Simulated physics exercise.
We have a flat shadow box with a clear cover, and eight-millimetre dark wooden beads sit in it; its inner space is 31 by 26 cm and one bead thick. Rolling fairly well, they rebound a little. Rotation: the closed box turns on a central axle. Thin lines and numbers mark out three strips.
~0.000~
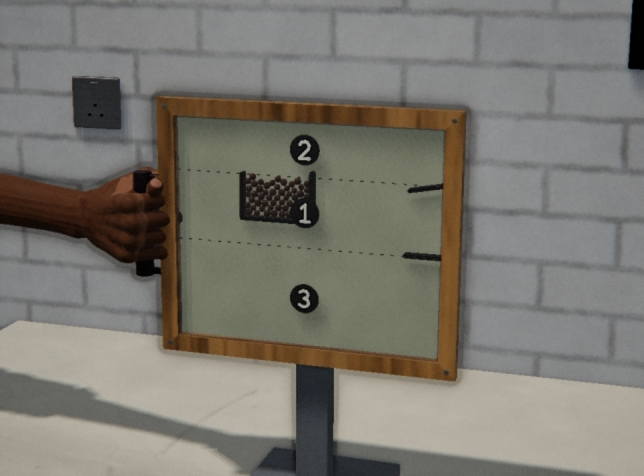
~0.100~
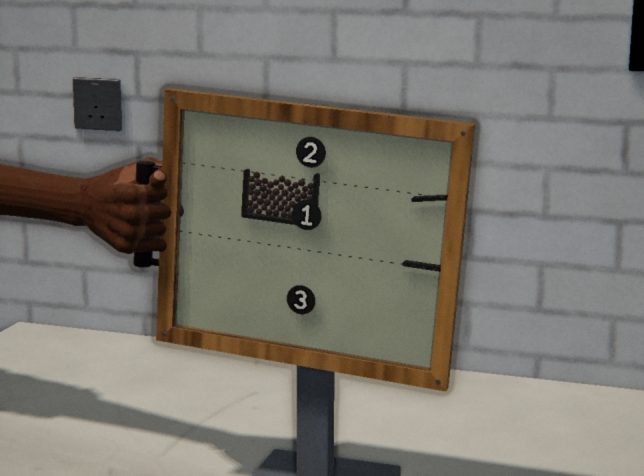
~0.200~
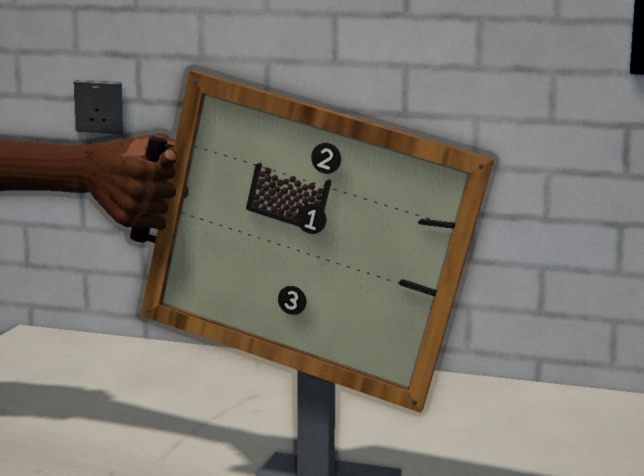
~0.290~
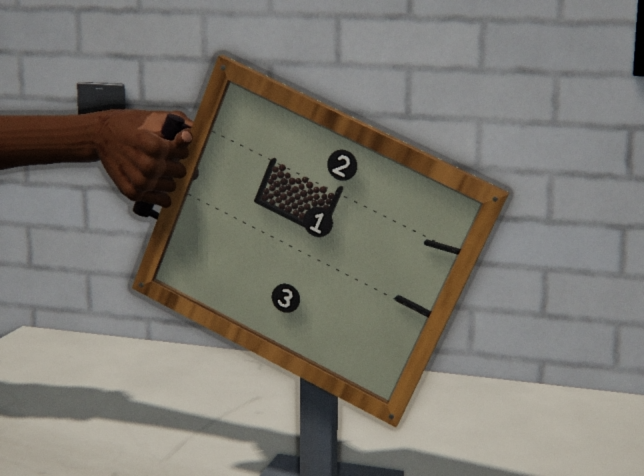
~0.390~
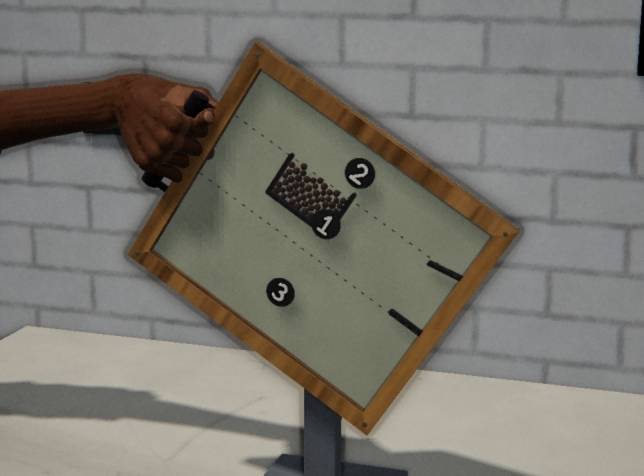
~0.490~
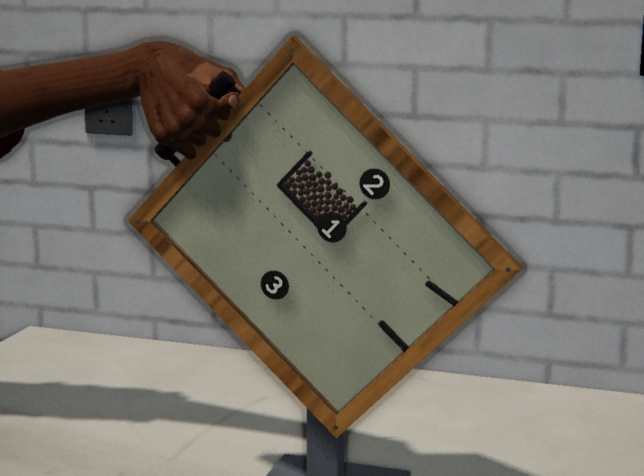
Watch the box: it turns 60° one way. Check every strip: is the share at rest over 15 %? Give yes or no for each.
No. 1: Yes, 2: No, 3: No.
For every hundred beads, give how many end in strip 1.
I'd put it at close to 90 in a hundred.
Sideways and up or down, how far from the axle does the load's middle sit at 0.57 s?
Roughly 1 centimetres to the right and 5 centimetres above.
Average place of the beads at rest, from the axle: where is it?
Some 2 cm right and 2 cm above.
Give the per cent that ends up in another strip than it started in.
Moved share: About 10 per cent.
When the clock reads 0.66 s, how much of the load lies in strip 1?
Share: Close to 95 percent.
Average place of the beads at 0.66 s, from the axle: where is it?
Some 2 cm right and 5 cm above.
After 0.57 s, it stands 51° clockwise; the beads' middle is 1 cm right of and 5 cm above the centre; no. 1, 100 %.
After 0.66 s, it stands 58° clockwise; the beads' middle is 2 cm right of and 5 cm above the centre; no. 1, 95 %, no. 2, 5 %.
After 0.73 s, it stands 60° clockwise; the beads' middle is 3 cm right of and 4 cm above the centre; no. 1, 90 %, no. 2, 10 %.
At rest by 2.0 s, it stands 60° clockwise; no. 1, 90 %, no. 2, 5 %, no. 3, 5 %.
